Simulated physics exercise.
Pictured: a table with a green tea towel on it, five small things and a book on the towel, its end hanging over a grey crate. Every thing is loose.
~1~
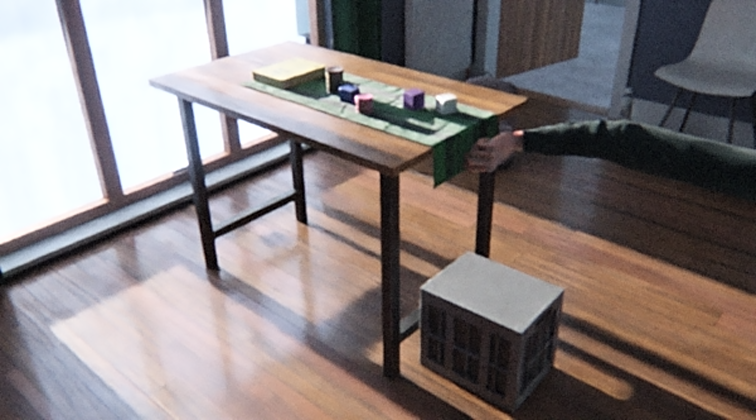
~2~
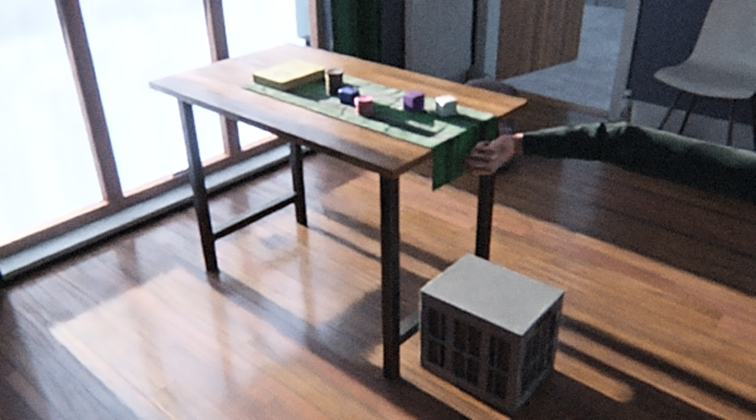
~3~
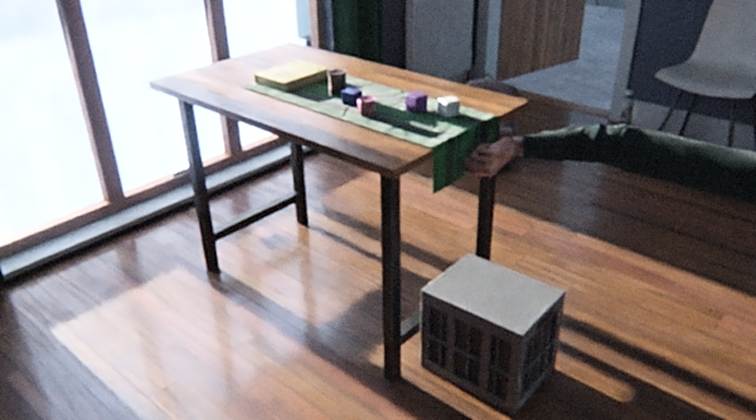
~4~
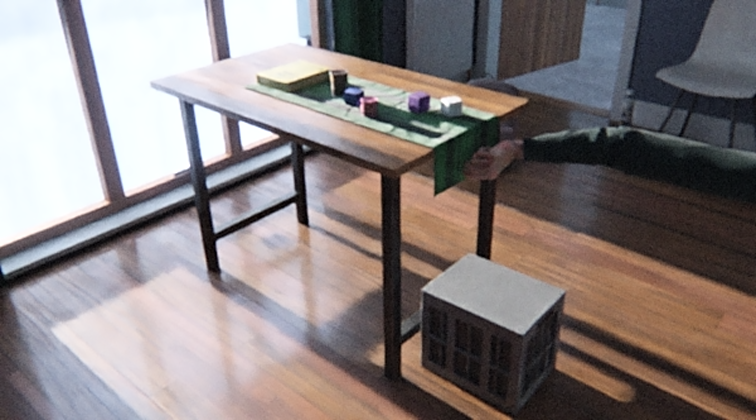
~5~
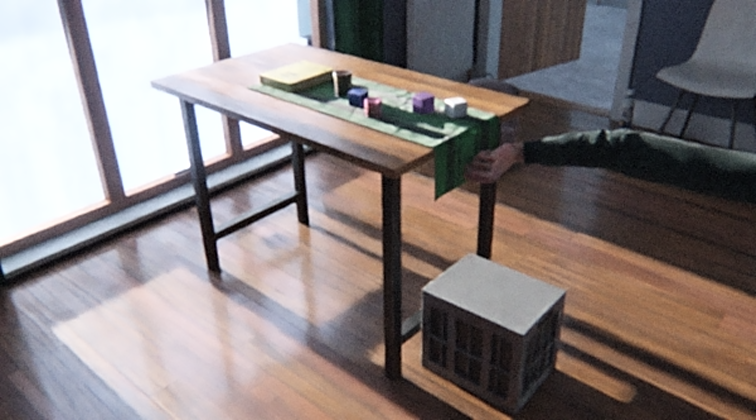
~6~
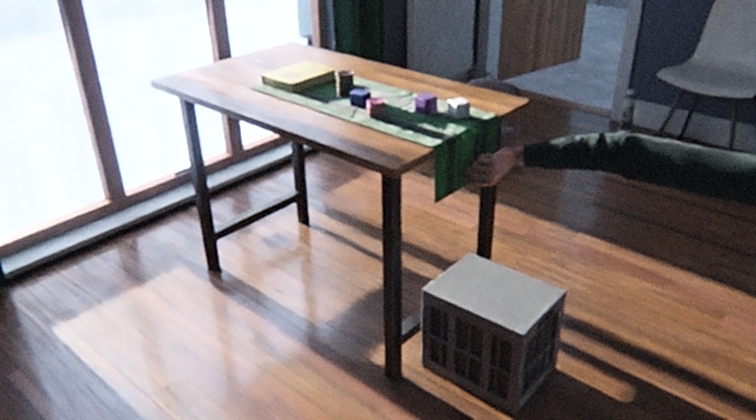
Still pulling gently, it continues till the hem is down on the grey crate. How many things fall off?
Exactly three go over.
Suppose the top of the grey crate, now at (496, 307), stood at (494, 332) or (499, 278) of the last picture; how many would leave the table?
We'd get 4 in the first case and 2 in the second.
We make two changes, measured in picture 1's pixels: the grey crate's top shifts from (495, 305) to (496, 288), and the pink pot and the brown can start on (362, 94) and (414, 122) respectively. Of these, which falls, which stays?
As for the pink pot, it stays in place; as for the brown can, it leaves the top.
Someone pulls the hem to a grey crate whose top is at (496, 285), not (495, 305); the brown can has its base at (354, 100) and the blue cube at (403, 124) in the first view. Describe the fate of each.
The brown can stays put, the blue cube is lost.
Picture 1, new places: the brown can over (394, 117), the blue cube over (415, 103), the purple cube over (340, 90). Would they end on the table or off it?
You'd see the brown can go down, the blue cube go down and the purple cube hang on.
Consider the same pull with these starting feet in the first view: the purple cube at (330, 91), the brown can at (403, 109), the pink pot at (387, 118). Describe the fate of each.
For the purple cube it's staying, for the brown can it's falling, for the pink pot it's falling.
Early on, hem near (466, 205); all still up.
Midway, hem near (466, 246); white cube and purple cube gone.
Near the end, hem on the crate; white cube, purple cube and pink pot gone.
Finally, hem on the crate; white cube, purple cube and pink pot gone. It carries off three.
